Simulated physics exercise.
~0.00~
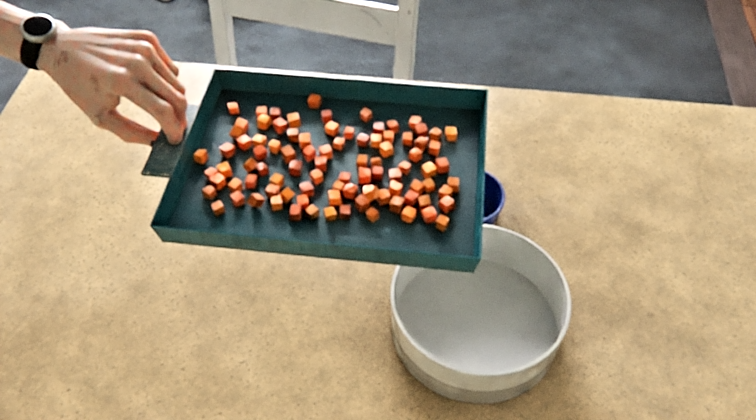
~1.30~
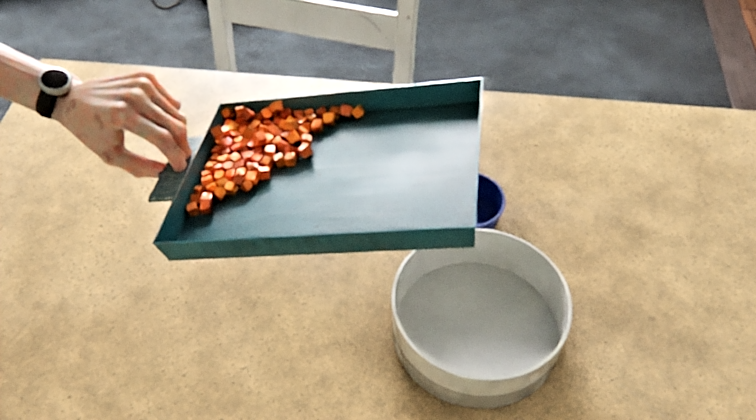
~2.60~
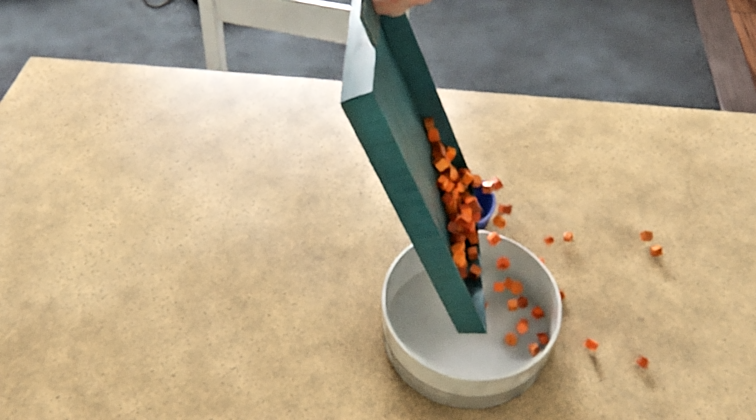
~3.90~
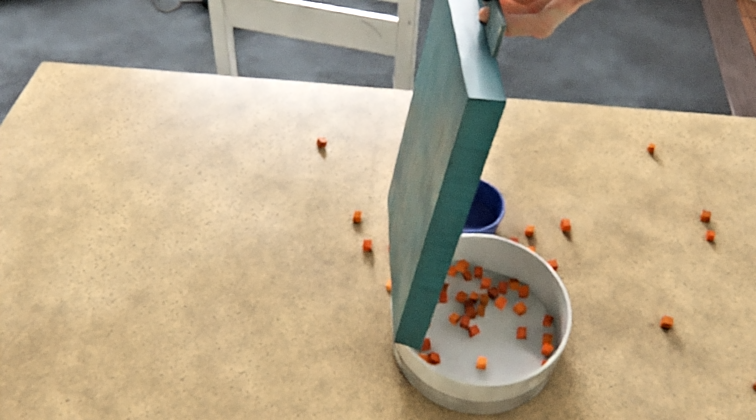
A hand tilting a green tray of orange carrot cubes, tipping many into a white pot while others scatter across the table.
